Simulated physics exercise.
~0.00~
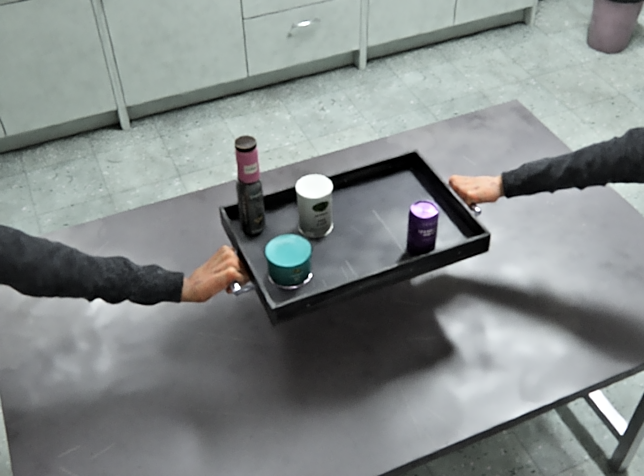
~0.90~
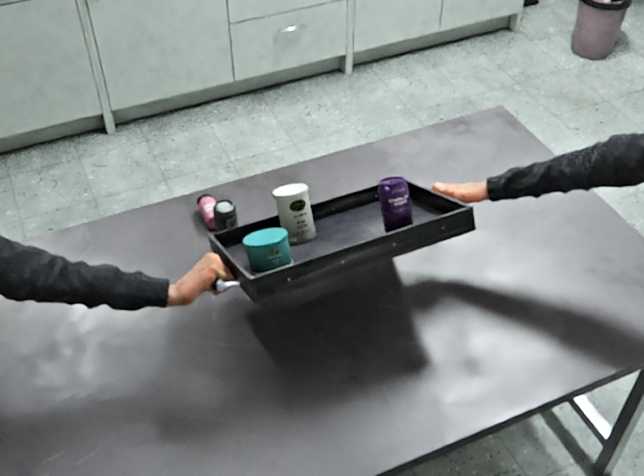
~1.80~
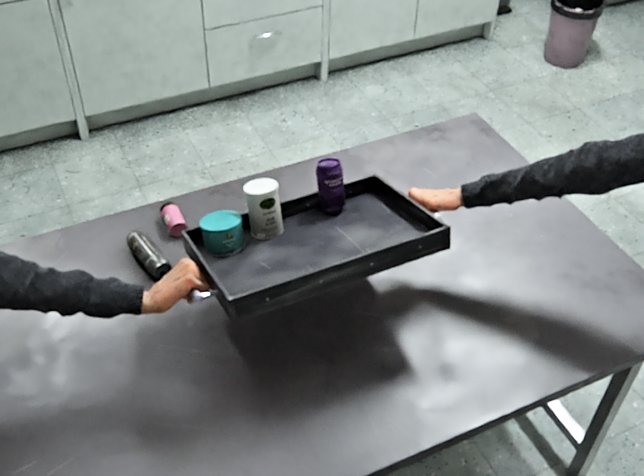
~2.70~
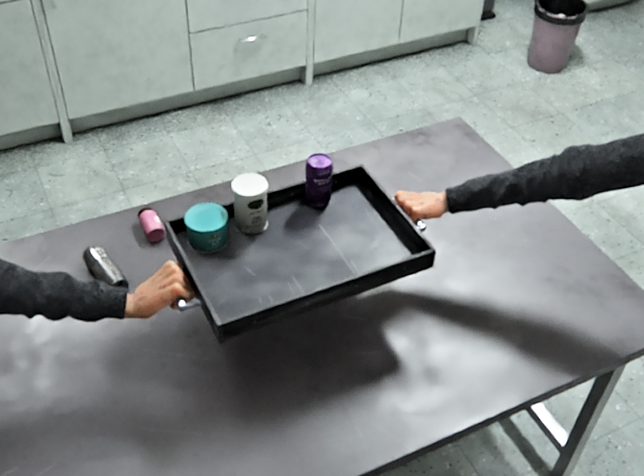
Two hands tilting a black tray, the pink and dark containers toppling off onto the table while three others slide but stay aboard.
